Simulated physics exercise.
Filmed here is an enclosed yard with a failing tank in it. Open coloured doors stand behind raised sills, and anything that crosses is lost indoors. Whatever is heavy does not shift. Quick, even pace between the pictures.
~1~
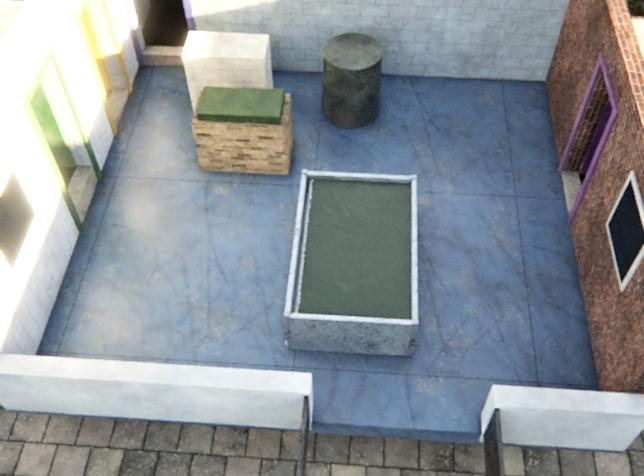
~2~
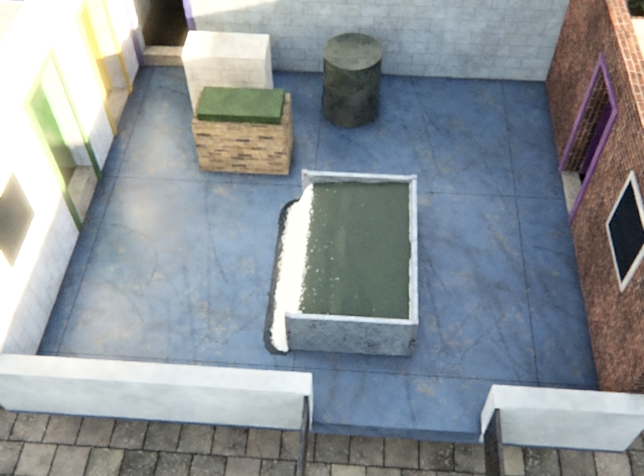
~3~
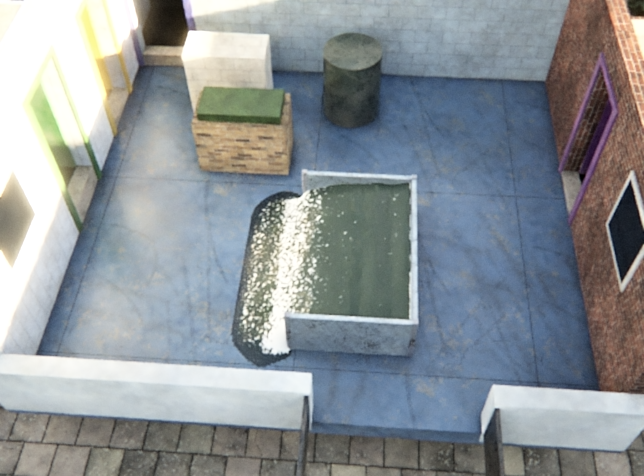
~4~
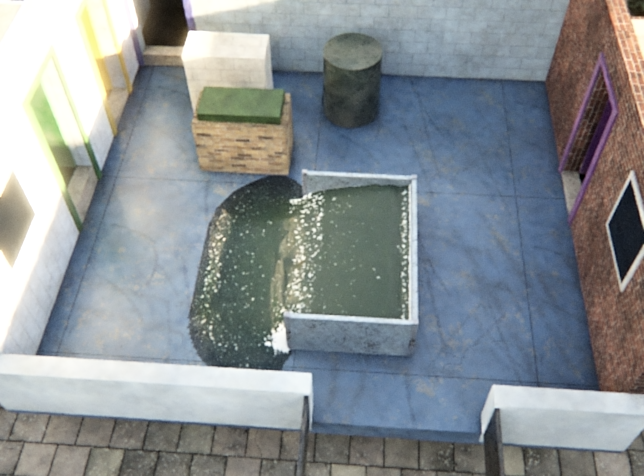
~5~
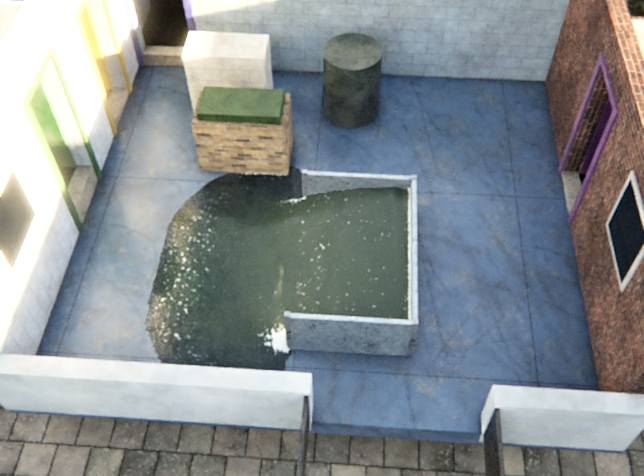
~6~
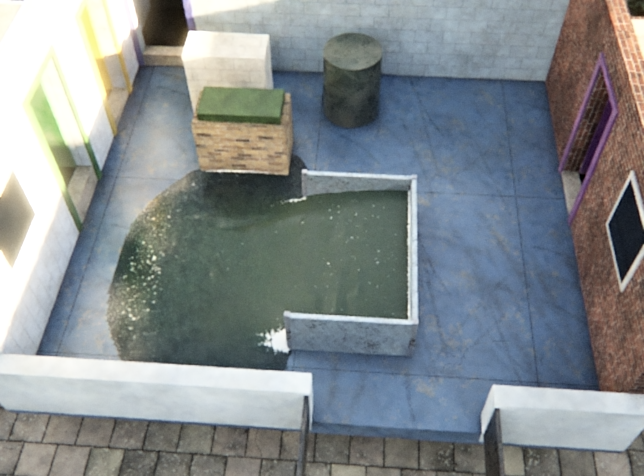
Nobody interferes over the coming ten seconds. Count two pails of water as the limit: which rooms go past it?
As I see it, the purple door gets two buckets or less inside; the green door gets two buckets or less inside; the yellow door gets two buckets or less inside; the blue door gets two buckets or less inside.
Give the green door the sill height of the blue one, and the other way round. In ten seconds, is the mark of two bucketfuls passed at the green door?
My answer is that the green door overshoots.
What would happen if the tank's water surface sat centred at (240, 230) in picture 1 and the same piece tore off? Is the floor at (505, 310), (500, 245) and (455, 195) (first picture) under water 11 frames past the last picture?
Log: No flood; no flood; no flood.
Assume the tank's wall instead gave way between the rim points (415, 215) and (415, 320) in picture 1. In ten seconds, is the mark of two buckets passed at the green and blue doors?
Briefly, green door remains below the line and blue door remains below the line.
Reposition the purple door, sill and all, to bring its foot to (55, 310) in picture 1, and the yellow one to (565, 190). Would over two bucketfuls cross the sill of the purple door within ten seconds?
In this case the purple door gets beyond it.
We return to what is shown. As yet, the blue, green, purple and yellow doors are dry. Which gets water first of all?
The one in green.
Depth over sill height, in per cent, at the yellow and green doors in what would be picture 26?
Estimate, in order: 60 and 50 percent.
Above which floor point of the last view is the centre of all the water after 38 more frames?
The spot I would choose is (236, 222).
A moment on, water covers 35 % of the floor; the purple door not reached, the green door wet at the sill, nothing in, the yellow door not reached, the blue door not reached.
Next, water covers 35 % of the floor; the purple door not reached, the green door wet at the sill, nothing in, the yellow door wet at the sill, nothing in, the blue door not reached.
Then, water covers 45 % of the floor; the purple door not reached, the green door wet at the sill, nothing in, the yellow door wet at the sill, nothing in, the blue door wet at the sill, nothing in.
Later, water covers 70 % of the floor; the purple door not reached, the green door wet at the sill, nothing in, the yellow door under two buckets in, the blue door wet at the sill, nothing in.
In the end, water covers 90 % of the floor; the purple door wet at the sill, nothing in, the green door wet at the sill, nothing in, the yellow door under two buckets in, the blue door wet at the sill, nothing in.
